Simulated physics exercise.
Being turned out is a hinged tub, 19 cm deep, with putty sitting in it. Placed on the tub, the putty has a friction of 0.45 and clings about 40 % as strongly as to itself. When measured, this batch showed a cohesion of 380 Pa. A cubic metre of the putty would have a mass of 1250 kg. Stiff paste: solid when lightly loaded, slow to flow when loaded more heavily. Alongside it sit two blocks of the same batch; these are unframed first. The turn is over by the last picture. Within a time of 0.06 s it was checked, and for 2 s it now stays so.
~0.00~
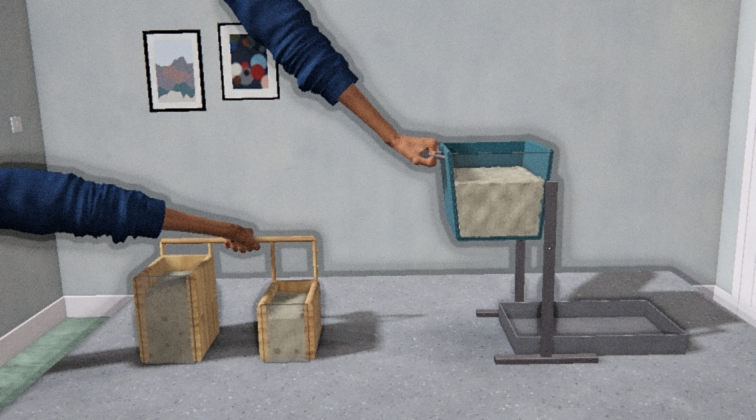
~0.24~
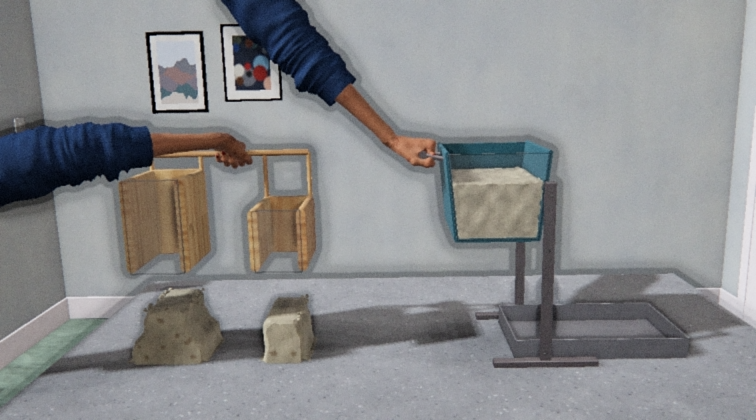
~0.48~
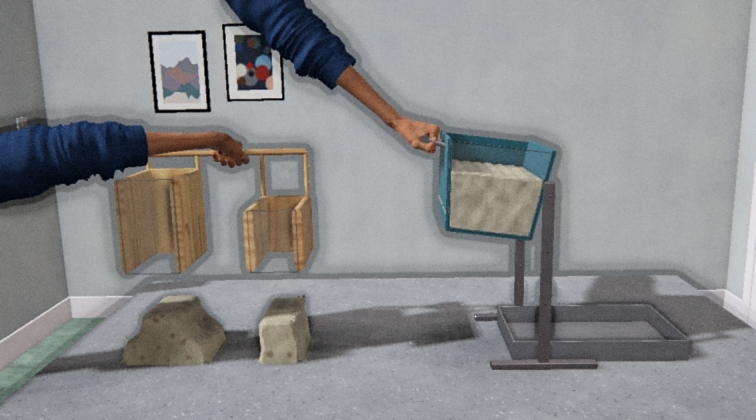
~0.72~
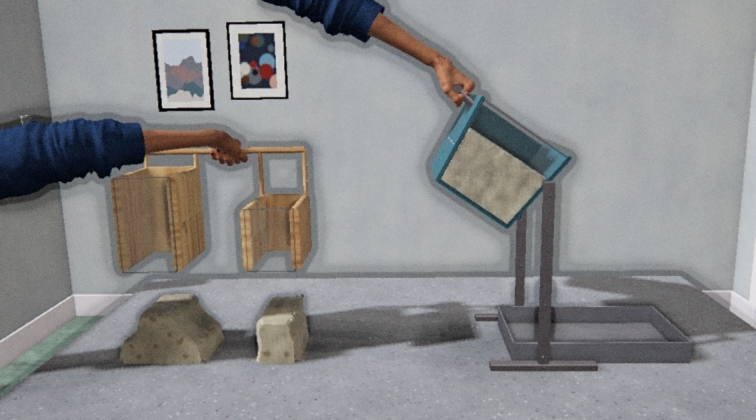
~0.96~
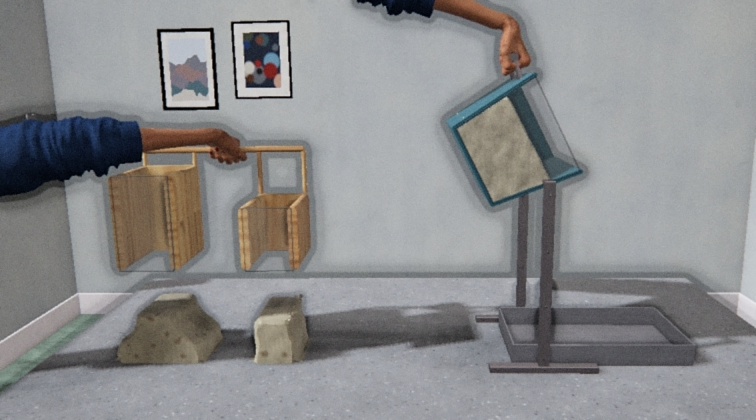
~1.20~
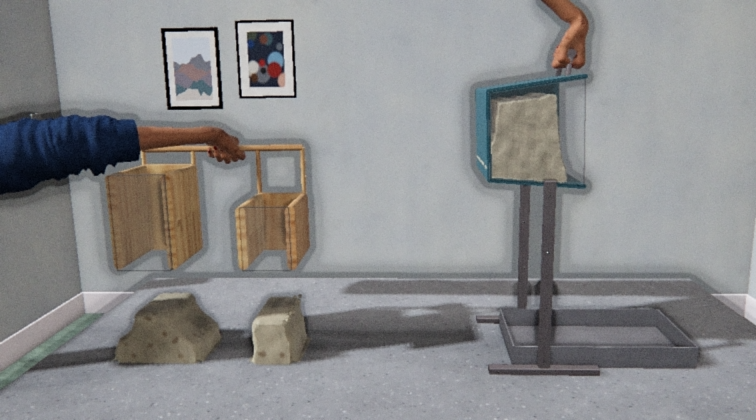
In a grey-walled room, one hand lifted two wooden moulds off two lumps of putty, which sagged a little, then another hand swung a blue tub of putty up onto its side above a tray.
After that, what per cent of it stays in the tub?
Some 55 percent stays in the tub.
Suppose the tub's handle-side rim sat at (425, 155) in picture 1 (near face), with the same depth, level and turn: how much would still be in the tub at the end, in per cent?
The tub would end up holding some 40 % of it.
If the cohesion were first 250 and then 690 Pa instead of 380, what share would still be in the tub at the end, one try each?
About 45 % first, about 100 % second.
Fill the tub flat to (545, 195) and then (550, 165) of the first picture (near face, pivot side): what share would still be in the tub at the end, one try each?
About 95 % and then about 40 %.
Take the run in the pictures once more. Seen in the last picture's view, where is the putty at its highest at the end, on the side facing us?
Highest point: Approx. (524, 145).
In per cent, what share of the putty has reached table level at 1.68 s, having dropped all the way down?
I reckon around 0 % of it.
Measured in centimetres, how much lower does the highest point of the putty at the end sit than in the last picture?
10 cm.
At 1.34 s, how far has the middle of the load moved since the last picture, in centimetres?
Distance: About 4 cm.
By 1.34 s, the tub is at 88 degrees and holds 96 %.
By 1.51 s, the tub is at 88 degrees and holds 68 %.
By 1.68 s, the tub is at 88 degrees and holds 55 %.
By 1.85 s, the tub is at 88 degrees and holds 55 %.
By 3.20 s, at the end, the tub is at 88 degrees and holds 55 %.
